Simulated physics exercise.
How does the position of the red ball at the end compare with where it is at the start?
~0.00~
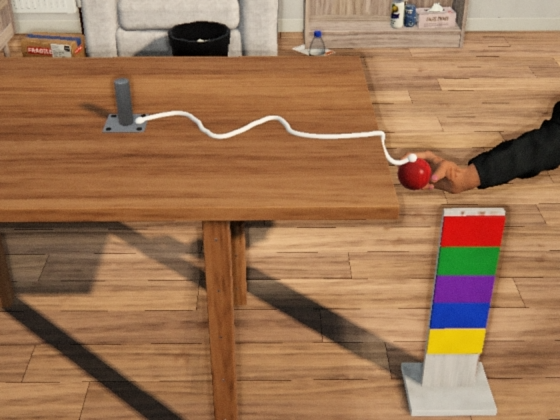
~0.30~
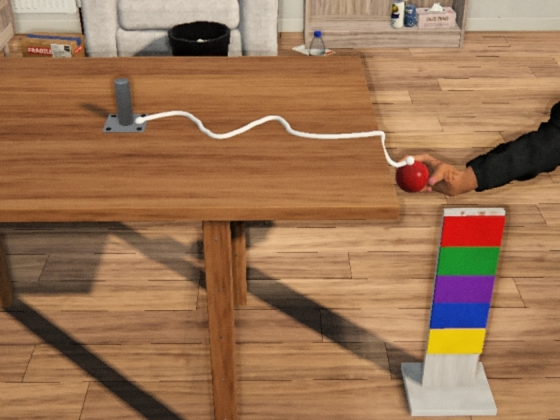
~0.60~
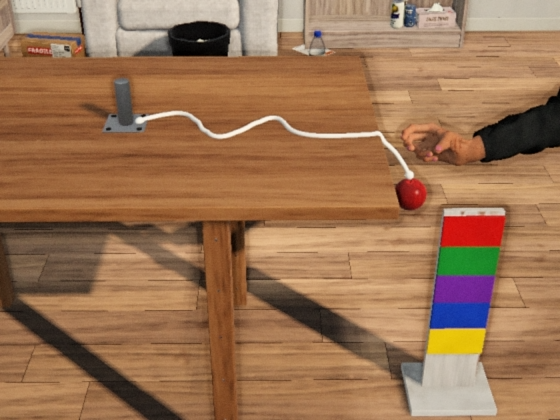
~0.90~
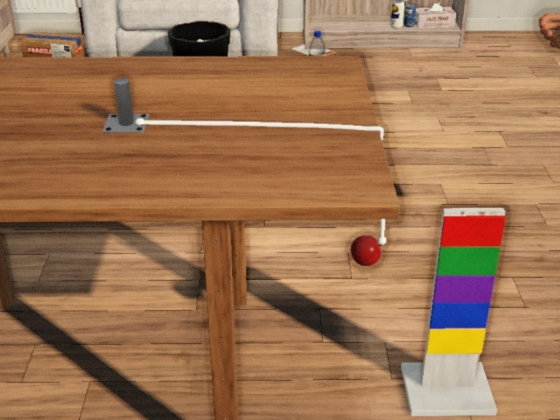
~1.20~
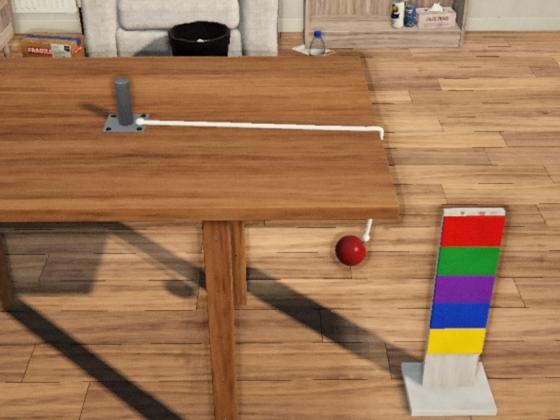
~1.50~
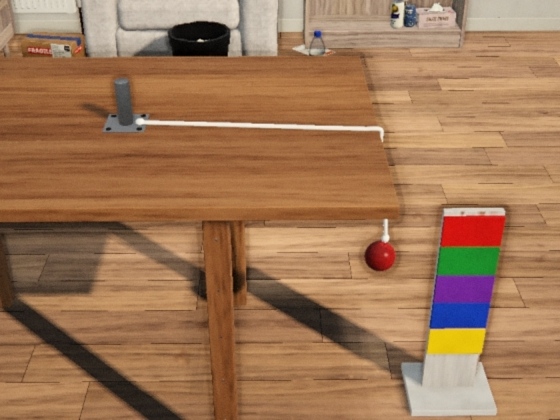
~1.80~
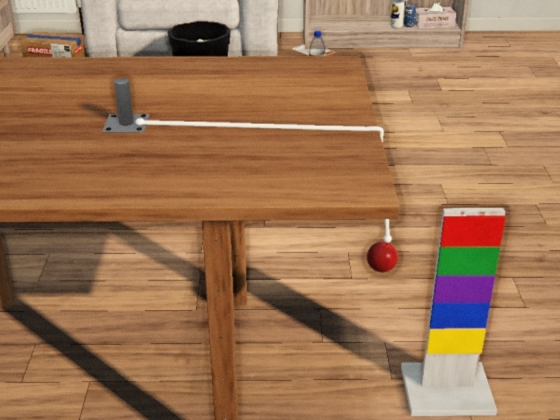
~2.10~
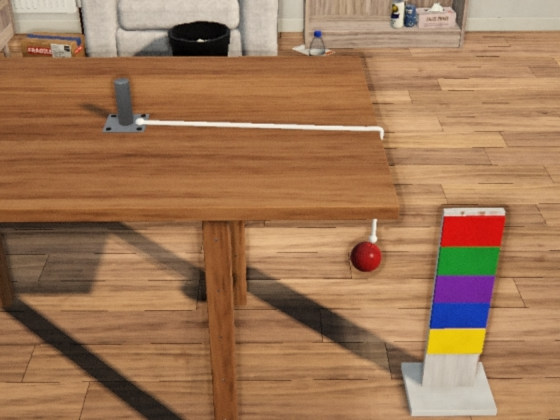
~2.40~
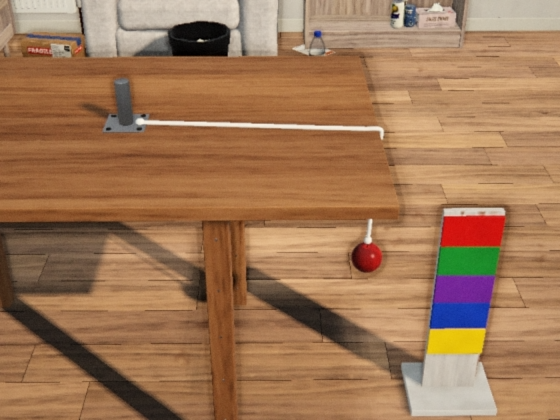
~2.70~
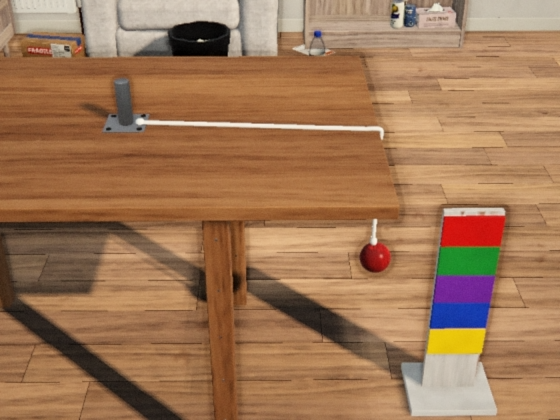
At the start the red ball is held by a hand just off the right end of the table, above the level of the colour bands. At the end it hangs lower and a little further left, level with the green band.
